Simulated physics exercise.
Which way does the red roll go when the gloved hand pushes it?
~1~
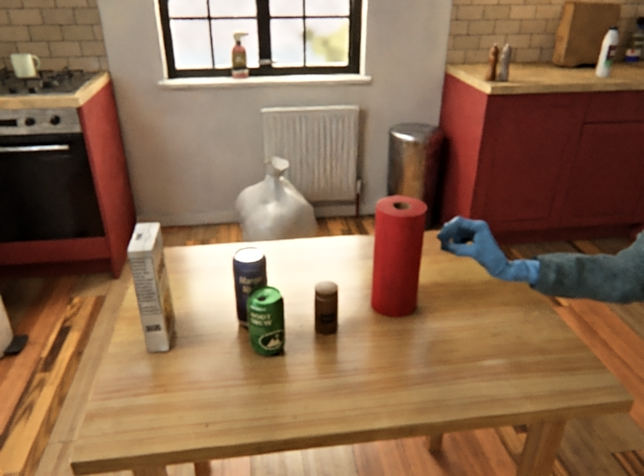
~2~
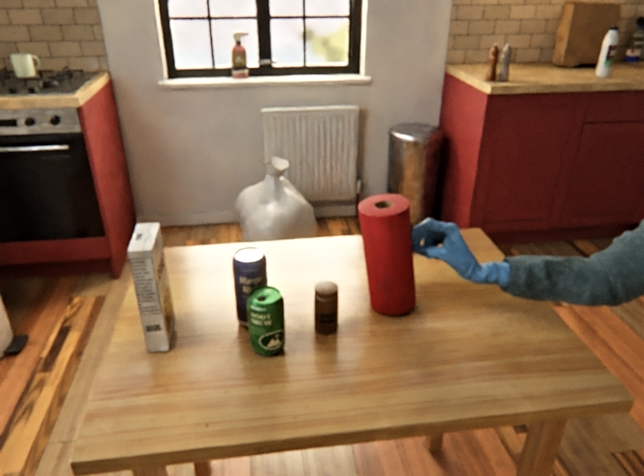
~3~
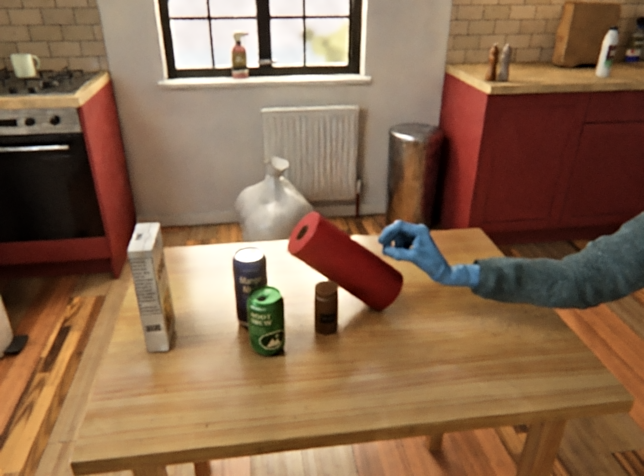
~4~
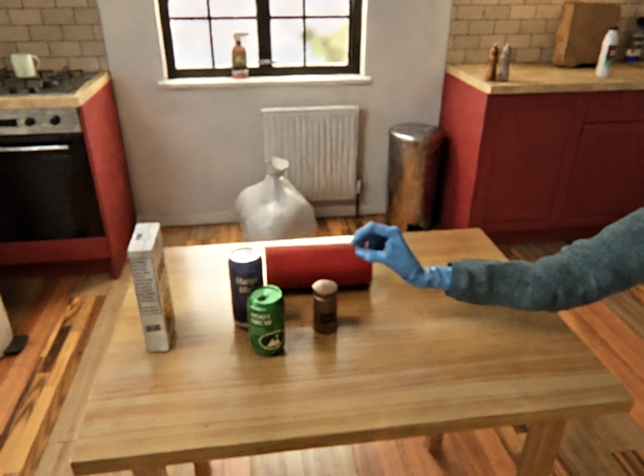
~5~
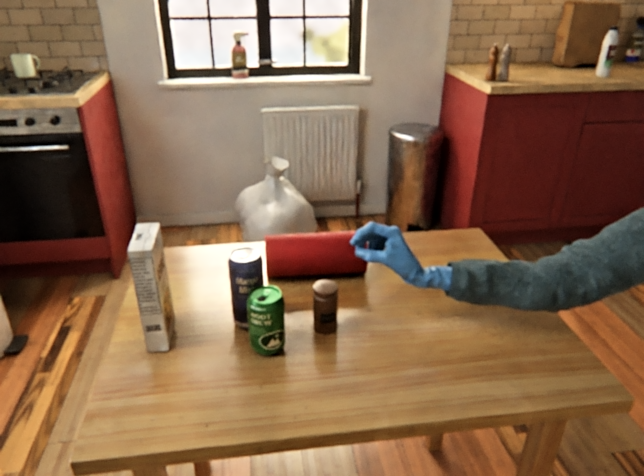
The red roll moves to the left, tipping over that way until it lies on its side behind the brown shaker.
